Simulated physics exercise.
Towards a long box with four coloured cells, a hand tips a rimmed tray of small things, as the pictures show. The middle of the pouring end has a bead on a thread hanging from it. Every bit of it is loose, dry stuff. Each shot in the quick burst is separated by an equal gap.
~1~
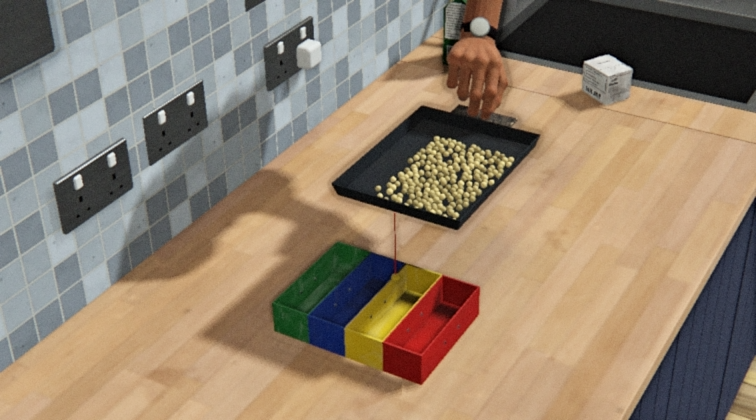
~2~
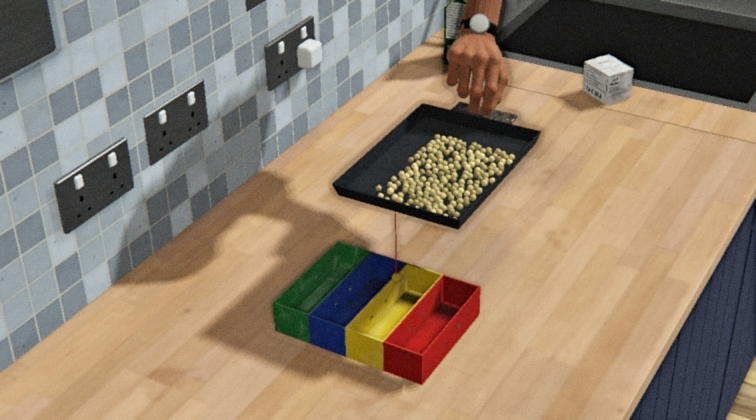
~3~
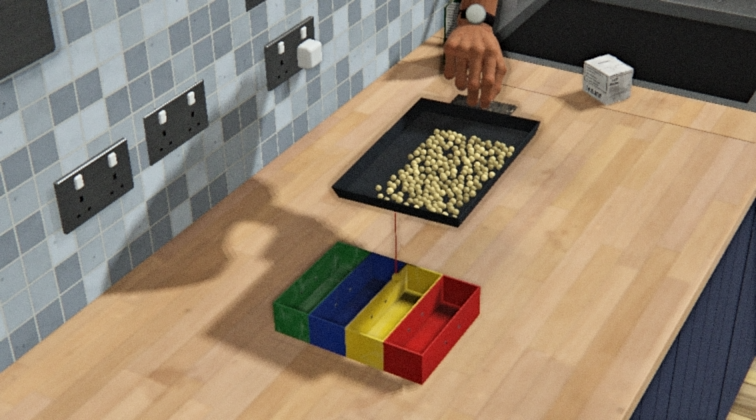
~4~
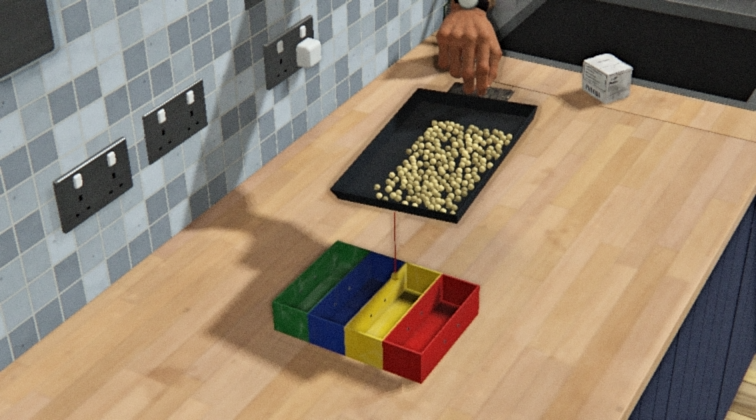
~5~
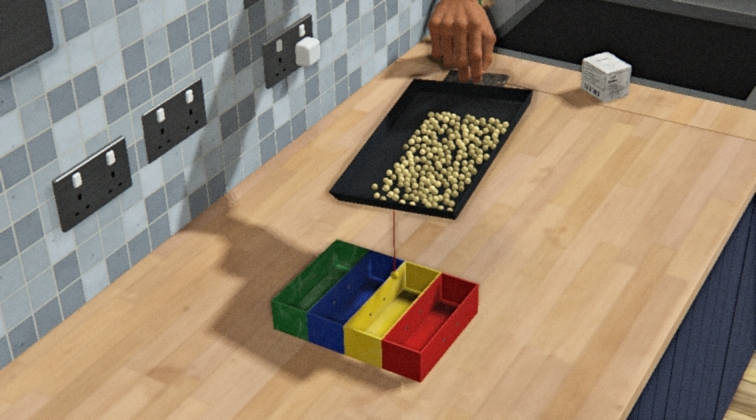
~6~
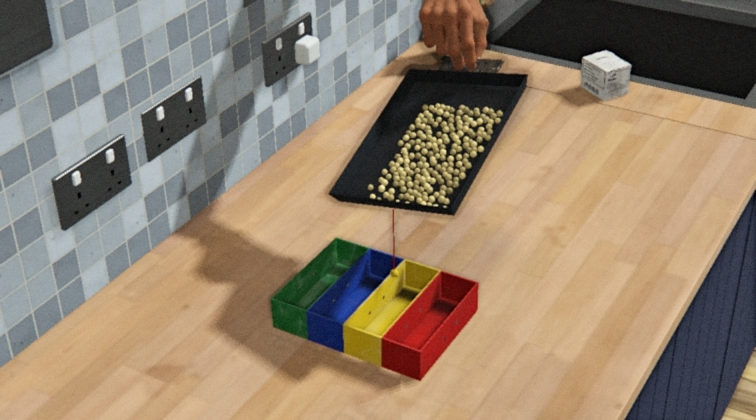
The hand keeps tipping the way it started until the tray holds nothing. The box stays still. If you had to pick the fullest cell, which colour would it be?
It would be green.
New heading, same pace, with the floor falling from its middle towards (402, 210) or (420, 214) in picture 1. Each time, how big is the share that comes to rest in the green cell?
Lab note: Try 1 = 10 %, try 2 = 0 %.
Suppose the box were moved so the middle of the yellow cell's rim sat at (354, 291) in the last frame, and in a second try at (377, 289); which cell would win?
In the first case it's blue, in the second it's the blue one.
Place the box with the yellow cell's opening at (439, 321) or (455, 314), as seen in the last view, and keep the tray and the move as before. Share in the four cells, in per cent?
First placement near 0 percent, second near 0 percent.
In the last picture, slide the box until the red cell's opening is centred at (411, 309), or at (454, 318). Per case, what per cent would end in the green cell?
30 and 70 in a hundred.
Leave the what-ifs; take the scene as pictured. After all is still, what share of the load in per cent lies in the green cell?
Result: Near 80 %.
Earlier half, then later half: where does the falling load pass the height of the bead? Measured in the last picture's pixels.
The opening half passes (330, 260), the closing half (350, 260).
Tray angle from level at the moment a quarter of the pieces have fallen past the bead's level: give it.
Close to 80 degrees, I reckon.
Soon after the last picture, tray tipped steeply; most on the tray; a small part in the green cell; a small part falling or outside the box.
A little later, tray tipped past a quarter turn; a small part on the tray; about half in the green cell; about a quarter in the blue cell; a small part falling or outside the box.
Later still, tray tipped past a quarter turn; most in the green cell; about a quarter in the blue cell; a stray few falling or outside the box.
At rest, tray tipped past a quarter turn; most in the green cell; about a quarter in the blue cell; none in the red cell; none in the yellow cell; a stray few outside the box.
